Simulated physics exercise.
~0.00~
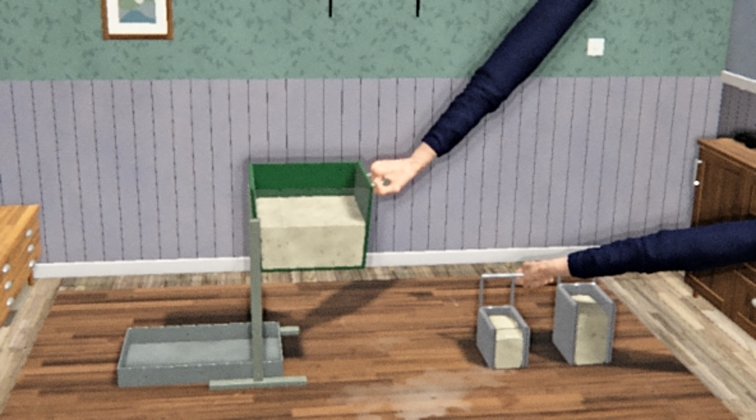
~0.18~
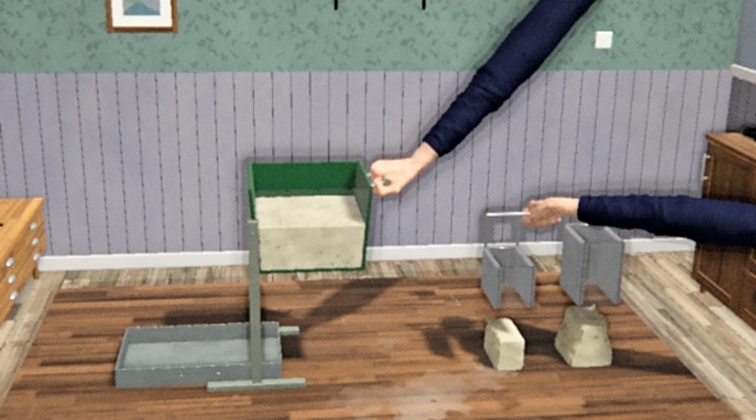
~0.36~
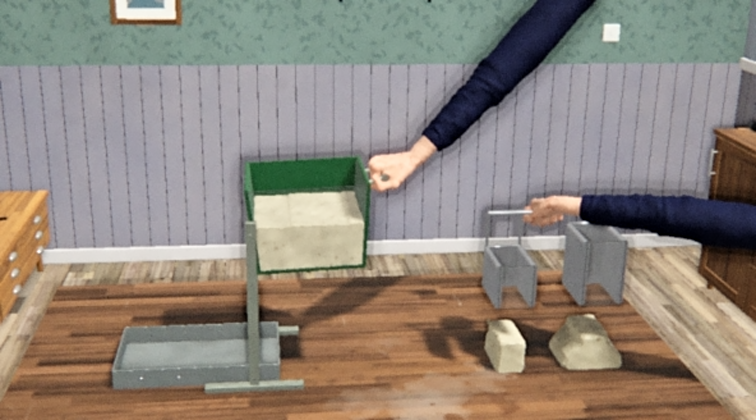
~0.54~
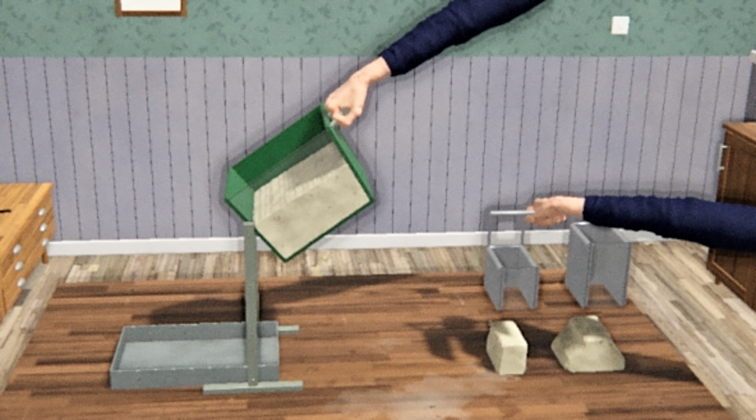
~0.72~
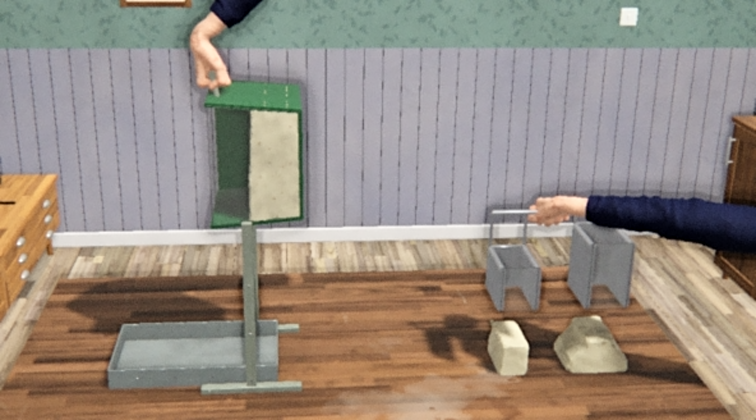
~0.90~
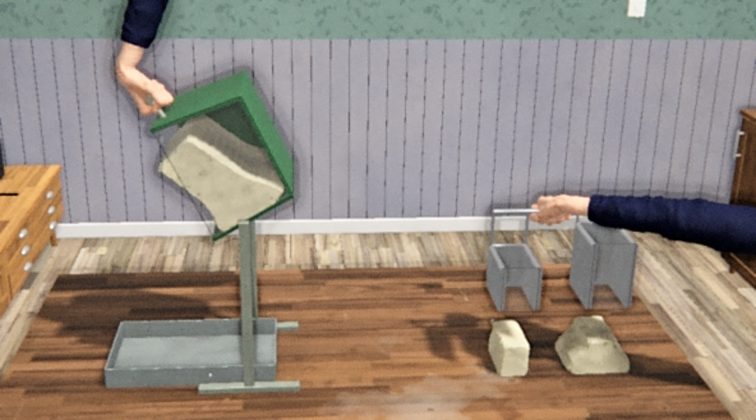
One hand lifts moulds off two pale blocks, then another tilts a green tub leftward.
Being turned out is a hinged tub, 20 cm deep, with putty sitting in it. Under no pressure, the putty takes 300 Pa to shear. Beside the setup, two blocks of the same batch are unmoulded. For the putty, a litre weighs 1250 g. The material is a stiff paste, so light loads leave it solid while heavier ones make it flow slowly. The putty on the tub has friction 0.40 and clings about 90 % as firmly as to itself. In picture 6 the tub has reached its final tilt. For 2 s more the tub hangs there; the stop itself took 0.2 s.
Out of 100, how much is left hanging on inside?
Around 0 out of 100.
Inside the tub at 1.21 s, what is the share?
About 0 %.
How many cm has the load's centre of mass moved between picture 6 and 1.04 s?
19 cm.
After 1.04 s, the tub is at 115 degrees and holds 23 %.
After 1.21 s, the tub is at 115 degrees and holds 0 %.
After 1.38 s, the tub is at 115 degrees and holds 0 %.
After 1.55 s, the tub is at 115 degrees and holds 0 %.
After 2.90 s, at the end, the tub is at 115 degrees and holds 0 %.
